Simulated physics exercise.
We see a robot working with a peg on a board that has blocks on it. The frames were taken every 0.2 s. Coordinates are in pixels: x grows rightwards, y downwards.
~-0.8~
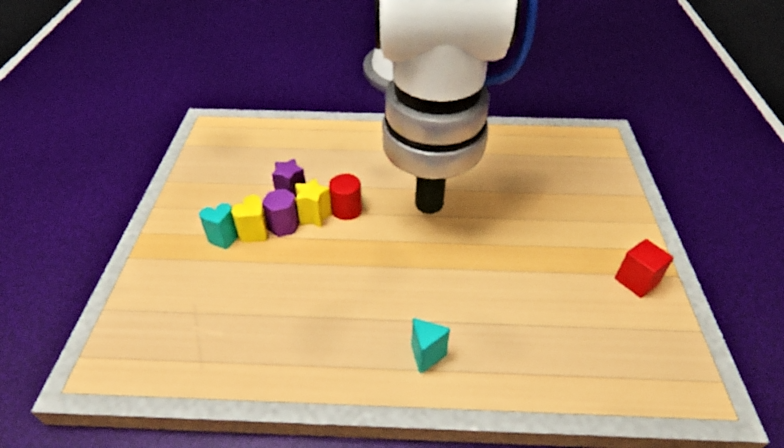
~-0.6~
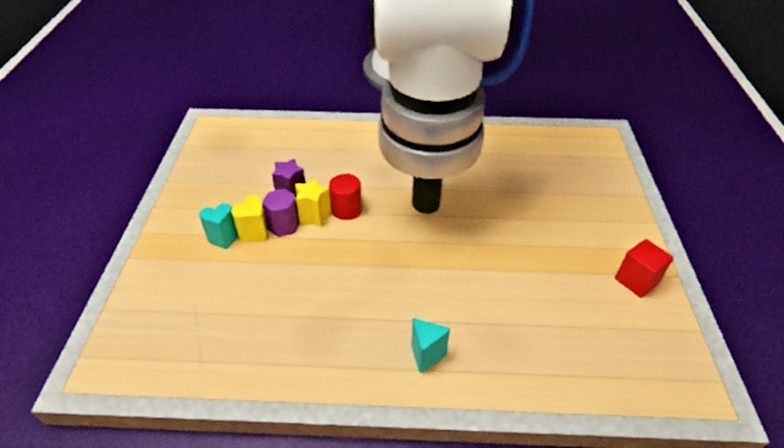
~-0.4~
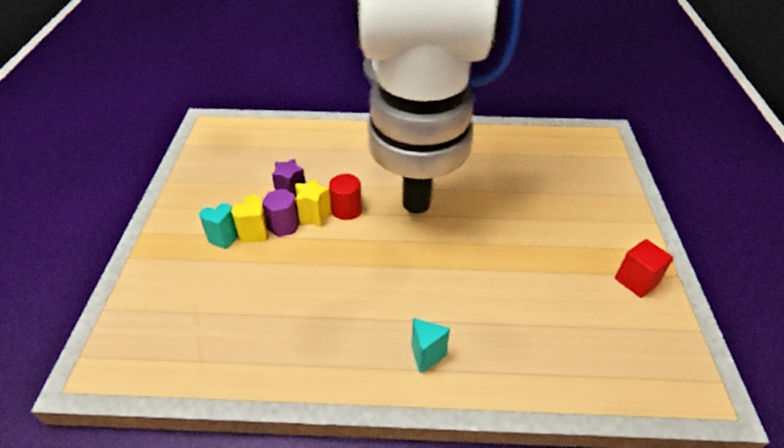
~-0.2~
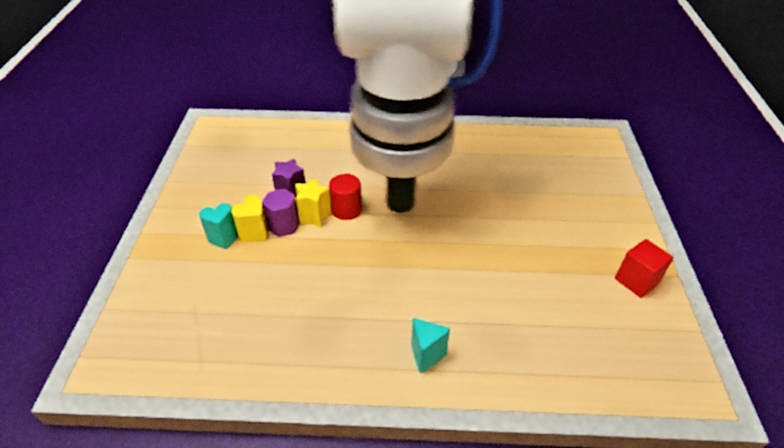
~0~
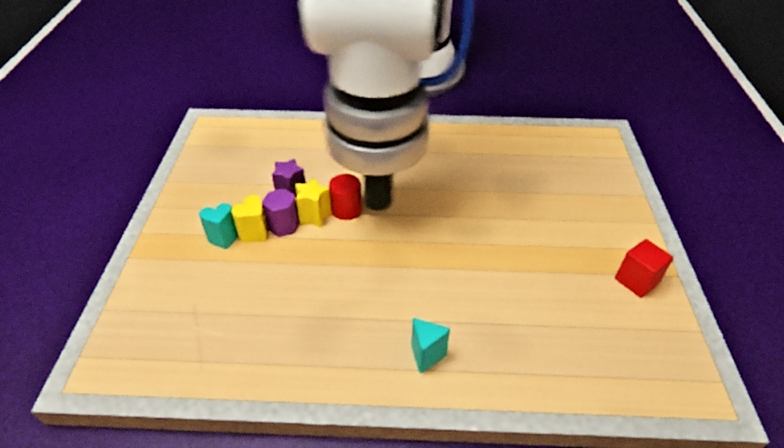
The footage shows a robot arm with a dark peg moving left above a wooden board until the peg is beside the red cylinder at the end of a cluster of coloured blocks, while all the blocks stay still.
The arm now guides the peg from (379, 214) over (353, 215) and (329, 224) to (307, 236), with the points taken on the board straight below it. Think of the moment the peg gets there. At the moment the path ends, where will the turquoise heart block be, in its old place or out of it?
From what I can tell, it will keep its place.
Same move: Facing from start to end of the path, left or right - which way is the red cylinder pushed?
It goes right.
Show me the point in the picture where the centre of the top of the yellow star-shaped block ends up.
Just about (293, 183).
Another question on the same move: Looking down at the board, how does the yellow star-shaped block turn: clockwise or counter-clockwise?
From above, the turn goes anticlockwise.
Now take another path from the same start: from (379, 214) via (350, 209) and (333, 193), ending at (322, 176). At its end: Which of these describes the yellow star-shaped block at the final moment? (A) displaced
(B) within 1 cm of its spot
The correct letter is A.
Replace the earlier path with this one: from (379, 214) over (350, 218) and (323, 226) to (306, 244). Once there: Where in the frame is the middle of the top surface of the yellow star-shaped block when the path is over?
The yellow star-shaped block ends near (294, 183).
The first path, step by step. Halfway along, peg at (338, 207); purple hexagon at (274, 199); yellow star-shaped block at (294, 183), turned 50° anticlockwise; red cylinder at (320, 175).
At the end, peg at (305, 225); turquoise heart block in place; purple hexagon at (274, 200); yellow star-shaped block at (293, 183), turned 50° anticlockwise; red cylinder at (320, 175).
